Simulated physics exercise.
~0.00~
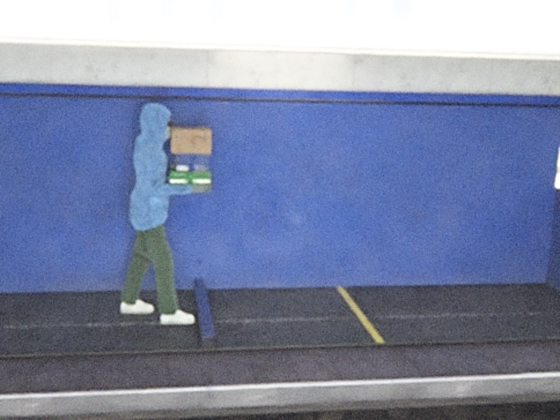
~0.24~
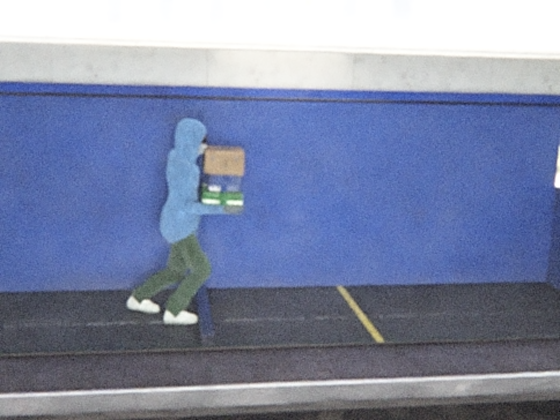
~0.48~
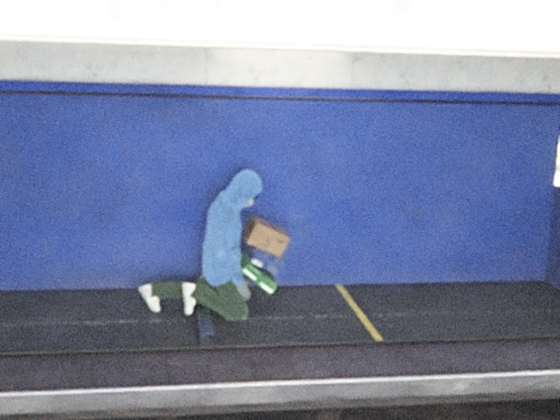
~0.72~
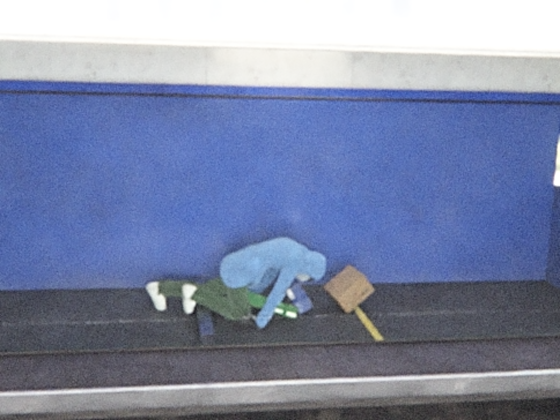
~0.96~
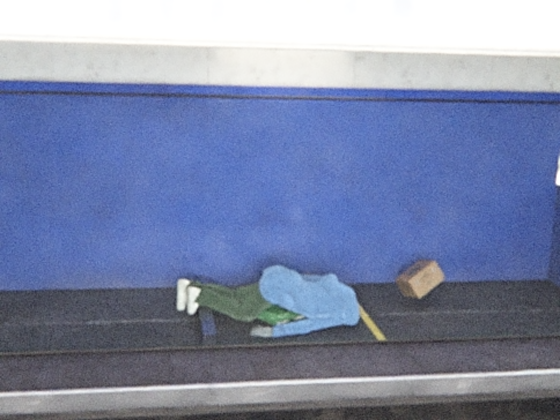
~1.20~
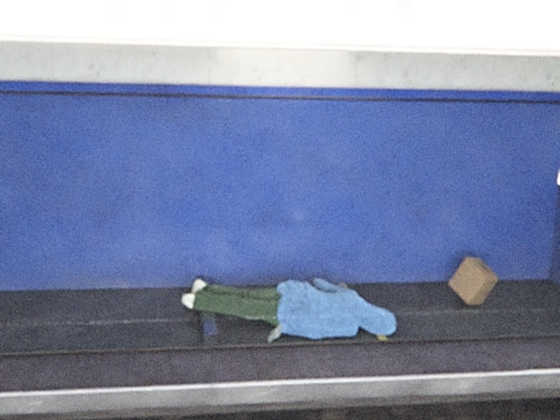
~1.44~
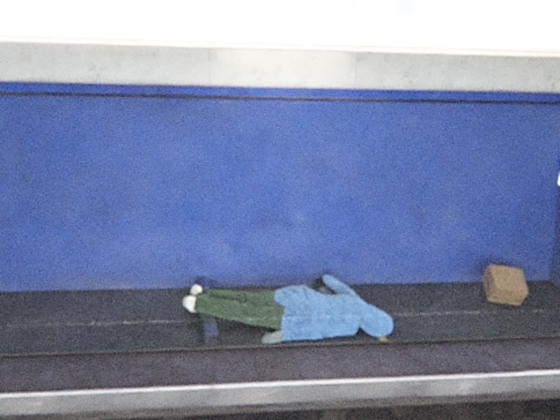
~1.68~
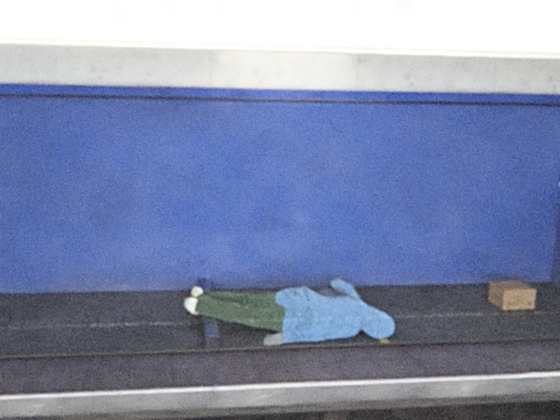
A porter carrying boxes trips over a low rail and falls flat, scattering the boxes ahead.
